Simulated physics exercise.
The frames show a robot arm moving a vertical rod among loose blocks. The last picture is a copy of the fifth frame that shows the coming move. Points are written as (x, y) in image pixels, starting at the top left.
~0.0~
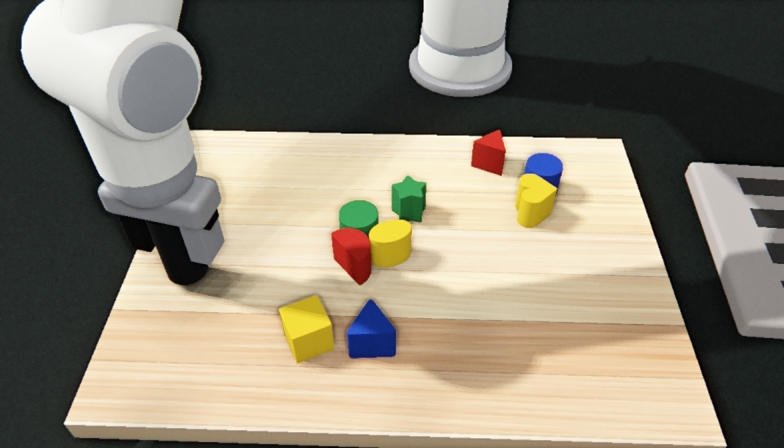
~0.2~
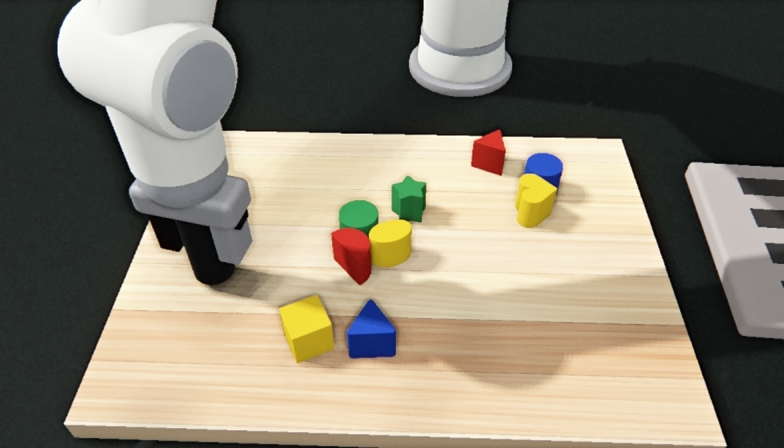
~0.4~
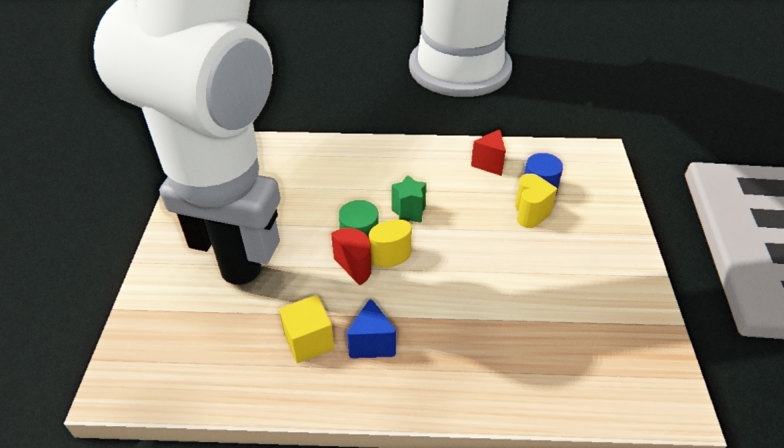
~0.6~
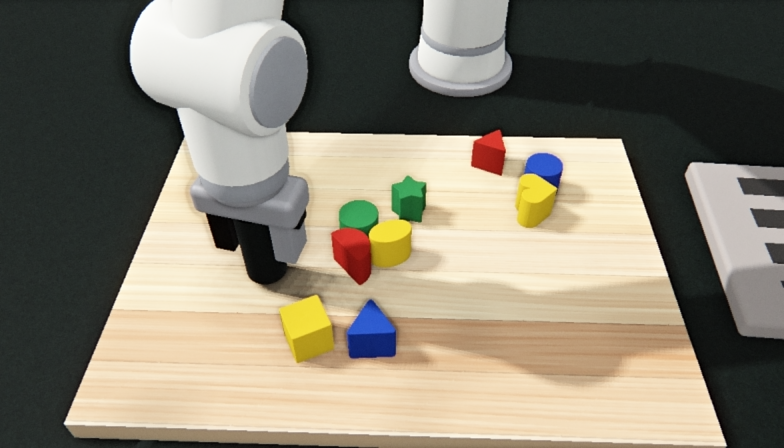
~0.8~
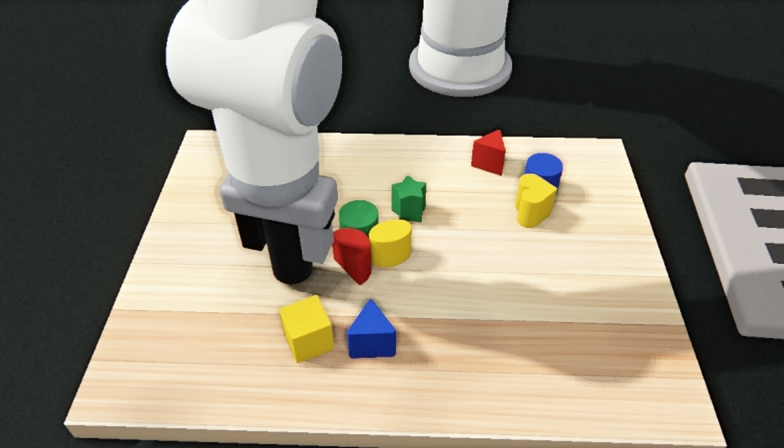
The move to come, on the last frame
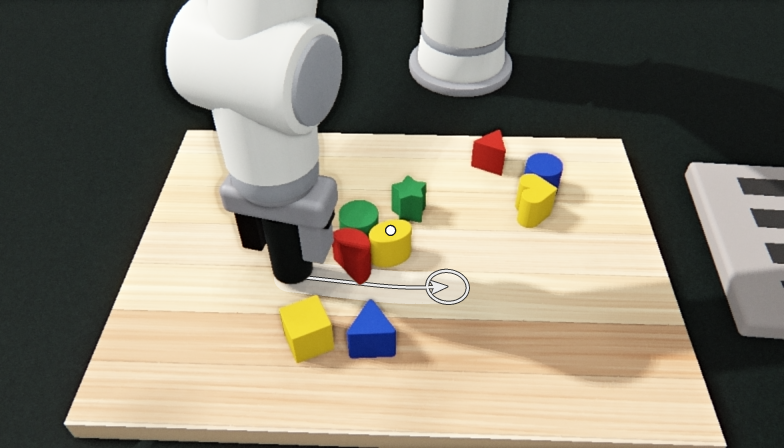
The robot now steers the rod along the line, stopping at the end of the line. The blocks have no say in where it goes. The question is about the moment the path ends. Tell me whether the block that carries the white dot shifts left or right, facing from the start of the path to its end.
Goes left.
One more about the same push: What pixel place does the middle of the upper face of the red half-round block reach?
The middle of its top is at (382, 236).
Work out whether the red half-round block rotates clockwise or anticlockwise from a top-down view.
In a top view, it turns counterclockwise.
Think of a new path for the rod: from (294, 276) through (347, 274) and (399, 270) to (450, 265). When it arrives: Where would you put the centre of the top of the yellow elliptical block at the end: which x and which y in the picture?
Pixel (453, 209).
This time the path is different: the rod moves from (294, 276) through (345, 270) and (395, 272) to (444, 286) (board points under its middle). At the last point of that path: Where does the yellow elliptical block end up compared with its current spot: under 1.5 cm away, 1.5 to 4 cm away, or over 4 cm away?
It will move more than 4 cm.
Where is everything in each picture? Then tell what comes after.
Rod tip at (188, 270); block tops, red half-round block at (353, 241); green circle at (358, 213); yellow elliptical block at (391, 230), in the first frame.
Rod at (215, 270); blocks unchanged, in the second frame.
Rod at (241, 270); blocks unchanged, in the third frame.
Rod at (267, 269); blocks unchanged, in the fourth frame.
Rod at (293, 269); red half-round block at (353, 241); green circle at (358, 213); yellow elliptical block at (391, 230), in the fifth frame.
Path on the board, from (294, 276) over (344, 282) and (396, 287) to (447, 287); the dot is on the yellow elliptical block.
The first path, step by step. One third of the way, rod at (346, 275); red half-round block at (369, 239), turned 20° anticlockwise; yellow elliptical block at (403, 226).
Two thirds of the way, rod at (398, 280); red half-round block at (382, 236), turned 45° anticlockwise; yellow elliptical block at (413, 221), turned 15° clockwise.
At the end, rod at (448, 279); red half-round block at (382, 236), turned 45° anticlockwise; green circle in place; yellow elliptical block at (413, 220), turned 15° clockwise.
